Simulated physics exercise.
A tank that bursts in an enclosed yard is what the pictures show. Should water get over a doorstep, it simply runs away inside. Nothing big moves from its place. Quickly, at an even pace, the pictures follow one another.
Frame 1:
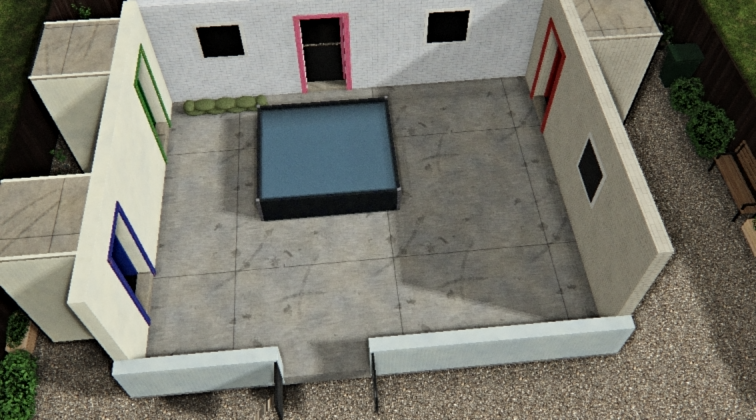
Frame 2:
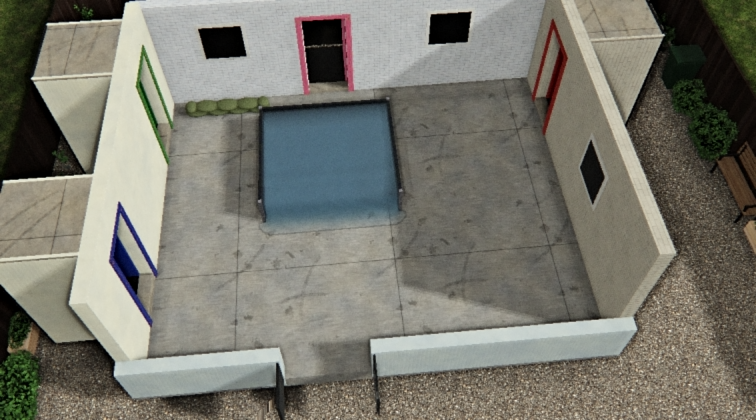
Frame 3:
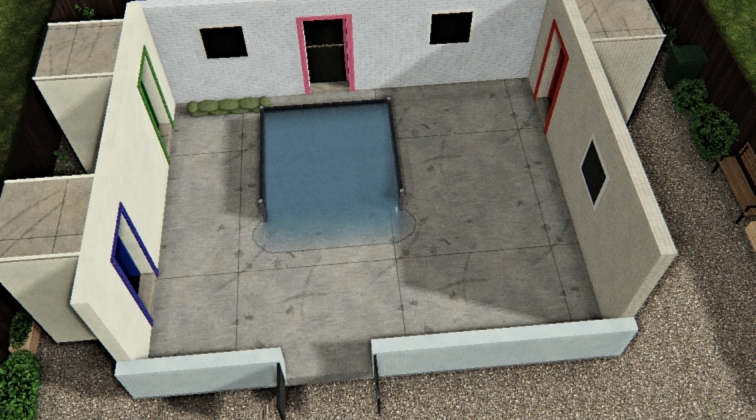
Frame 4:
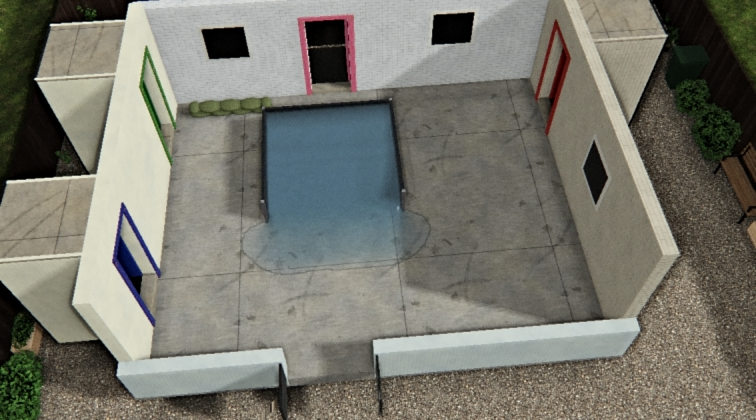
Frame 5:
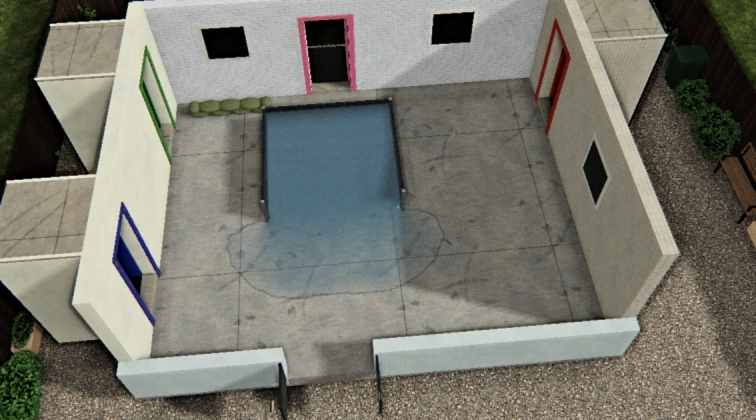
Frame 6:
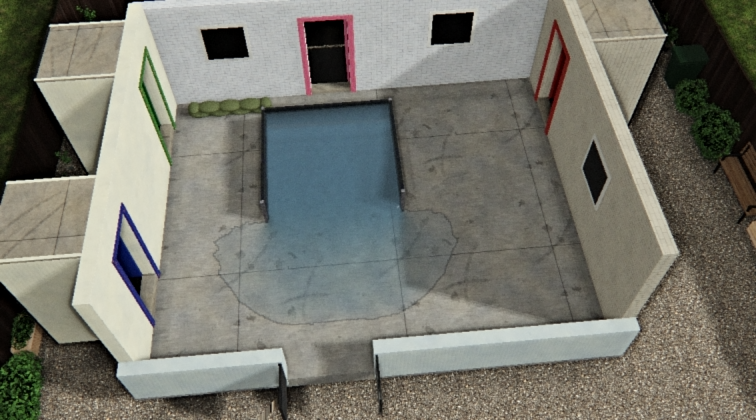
In a walled yard with blue, green, pink and red framed doorways, a dark-sided tank of water stands whole, then its near side opens and water pours out, spreading across the grey paving toward the viewer in a widening, rounded pool.
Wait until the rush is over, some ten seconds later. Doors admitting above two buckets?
The blue door is going to stay inside the allowance; the green door is going to stay inside the allowance; the red door is going to stay inside the allowance; the pink door is going to stay inside the allowance.
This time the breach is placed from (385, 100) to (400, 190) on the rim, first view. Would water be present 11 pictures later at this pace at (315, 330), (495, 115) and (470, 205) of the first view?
Spot one ends up untouched by the spill, spot two deluged, spot three deluged.
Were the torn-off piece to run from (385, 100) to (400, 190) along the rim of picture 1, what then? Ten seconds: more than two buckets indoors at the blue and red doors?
Note - blue door: Short of the mark, red door: Past the mark.
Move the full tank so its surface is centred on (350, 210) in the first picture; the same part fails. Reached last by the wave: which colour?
Answer: The one in pink.
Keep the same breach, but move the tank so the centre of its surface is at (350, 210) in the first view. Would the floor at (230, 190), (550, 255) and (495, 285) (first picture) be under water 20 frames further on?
Readings in order: No flood; flood; flood.
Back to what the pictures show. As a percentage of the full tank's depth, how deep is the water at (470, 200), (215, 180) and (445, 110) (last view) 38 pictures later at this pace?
Approx. values, in order: 2 %, 6 %, 0 %.
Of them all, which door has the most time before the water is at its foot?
It's the pink one.
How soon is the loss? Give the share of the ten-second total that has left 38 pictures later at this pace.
Working it through, I arrive at 85 per cent.
A moment on, water covers 30 % of the floor; the blue door not reached, the green door not reached, the red door not reached, the pink door not reached.
Next, water covers 40 % of the floor; the blue door wet at the sill, nothing in, the green door not reached, the red door not reached, the pink door not reached.
Then, water covers 40 % of the floor; the blue door wet at the sill, nothing in, the green door not reached, the red door not reached, the pink door not reached.
Later, water covers 75 % of the floor; the blue door wet at the sill, nothing in, the green door wet at the sill, nothing in, the red door wet at the sill, nothing in, the pink door not reached.
In the end, water covers 100 % of the floor; the blue door wet at the sill, nothing in, the green door wet at the sill, nothing in, the red door wet at the sill, nothing in, the pink door wet at the sill, nothing in.
